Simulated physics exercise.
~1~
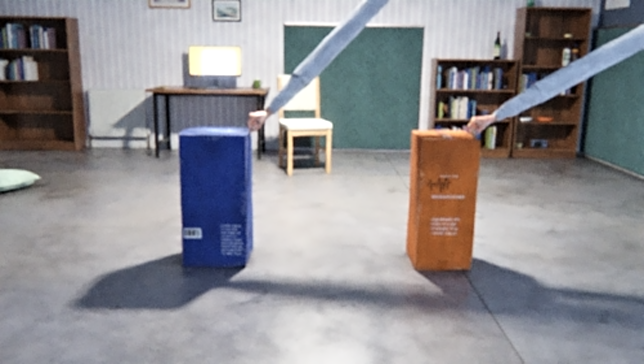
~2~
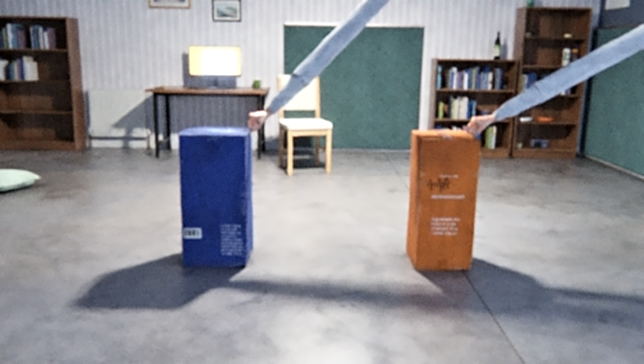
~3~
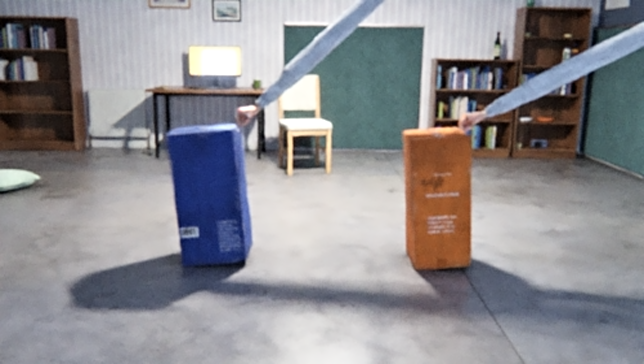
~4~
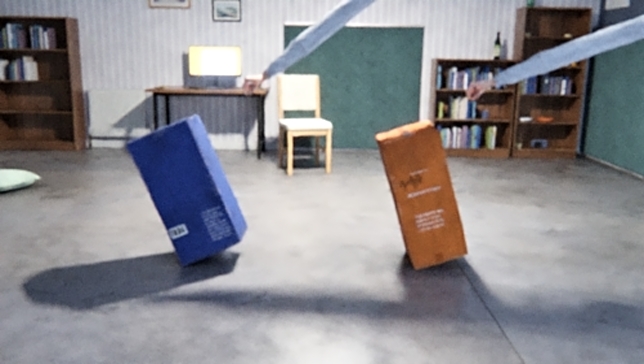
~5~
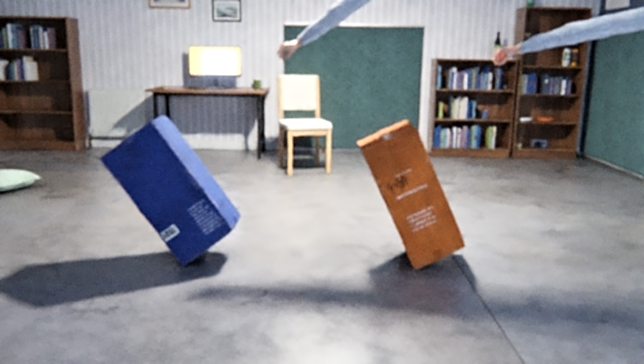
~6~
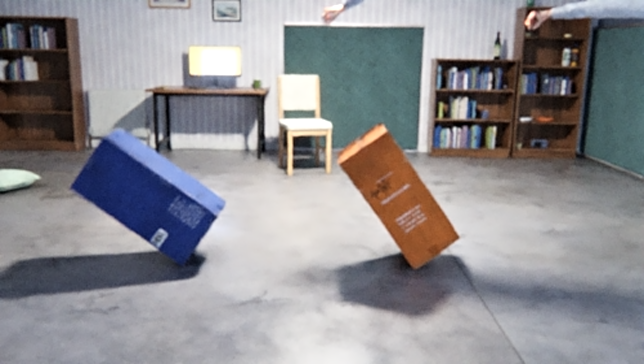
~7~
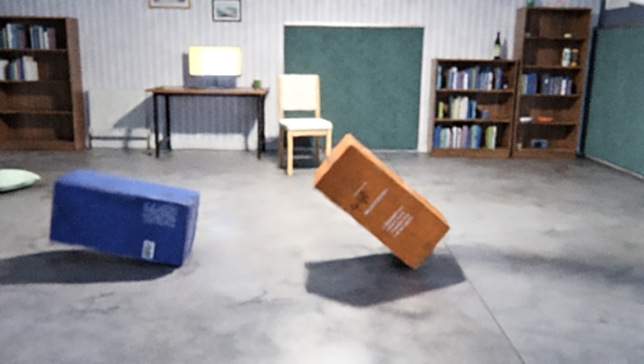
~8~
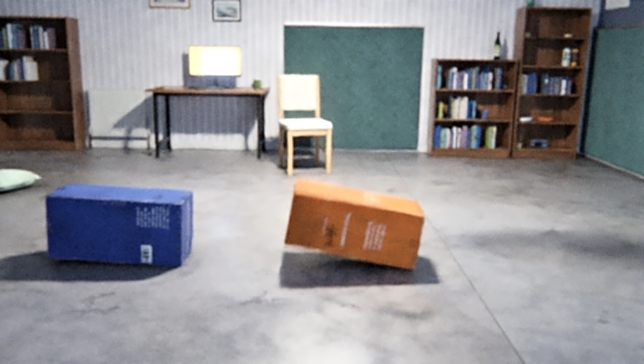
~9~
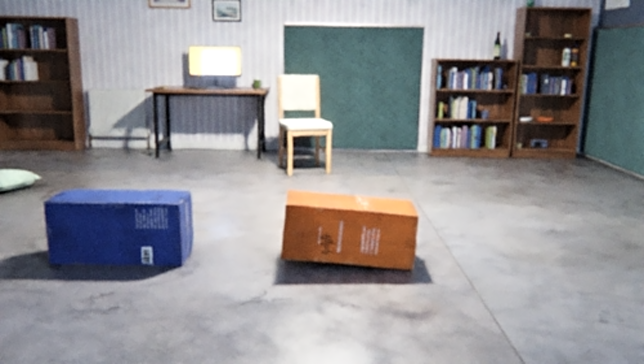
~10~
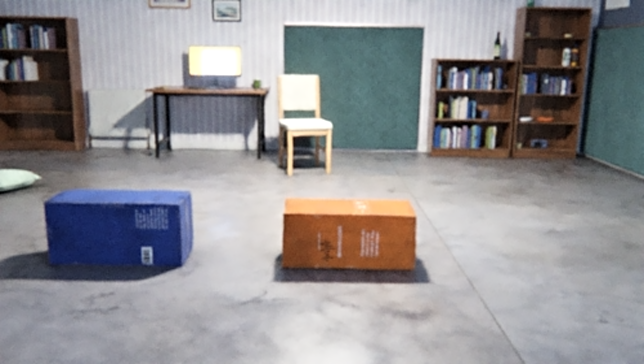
The clip opens on a blue box and an orange box standing upright on a grey floor, each with a hand at its top right edge, in a room with bookshelves, a desk and a chair. Both boxes begin to tip to the left, the blue one slightly ahead. The hands let go and draw back out of view while the boxes keep leaning further. The blue box drops onto its side first, as the orange one is still tilting. The orange box then comes down too, and both end lying still on their sides.
